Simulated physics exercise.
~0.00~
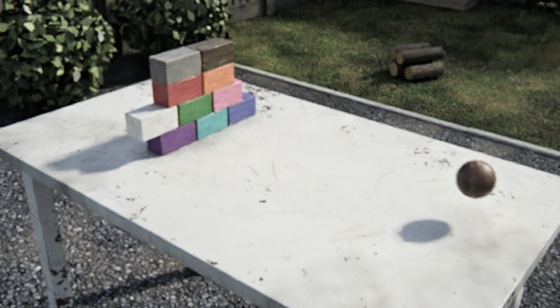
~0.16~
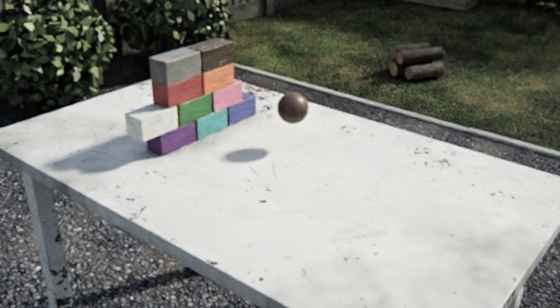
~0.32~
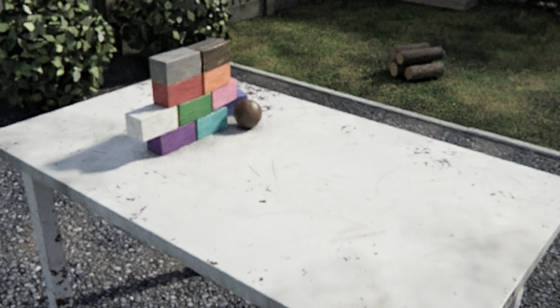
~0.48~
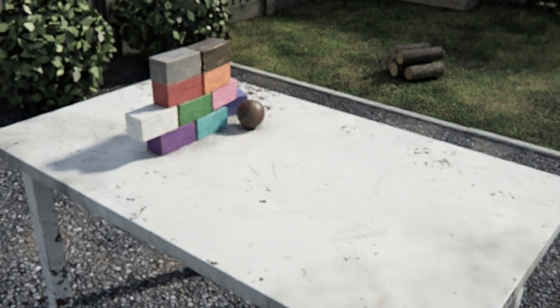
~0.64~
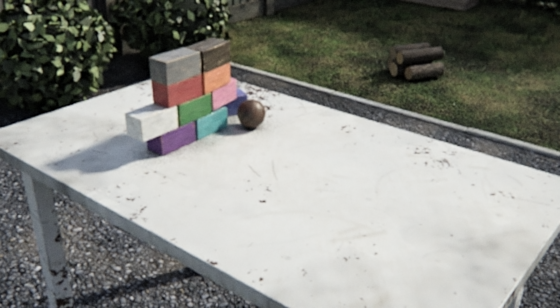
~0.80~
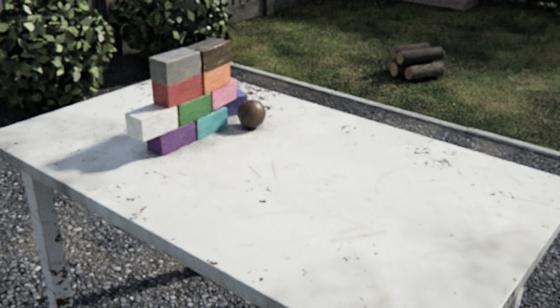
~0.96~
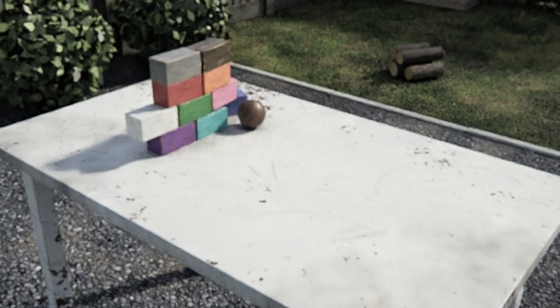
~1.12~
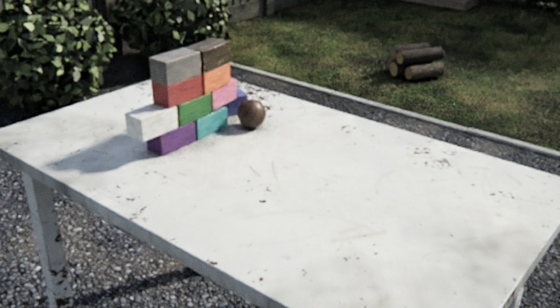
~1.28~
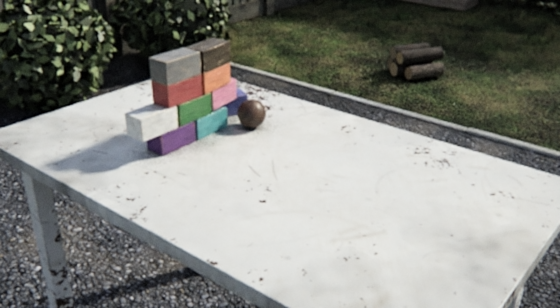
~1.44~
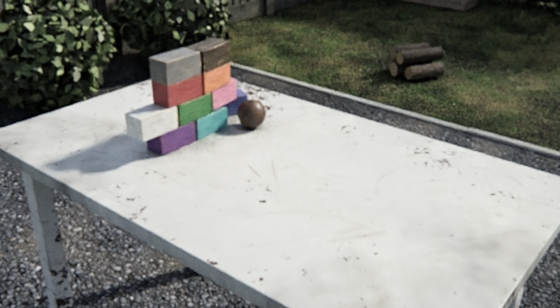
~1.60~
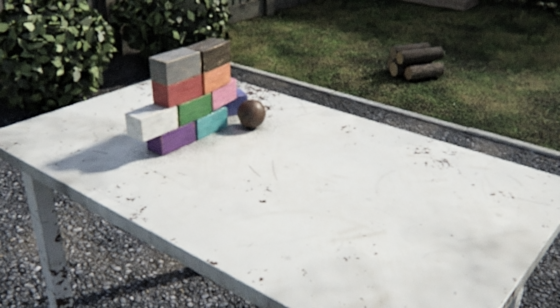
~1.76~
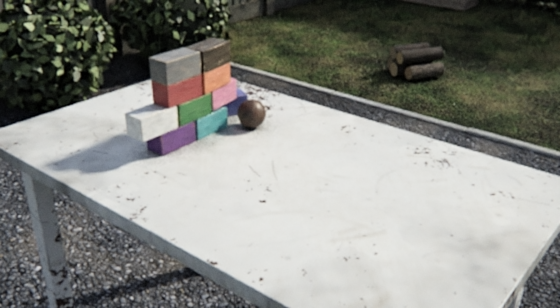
A brown ball flies left into a stack of colourful blocks, which stays standing beside it.
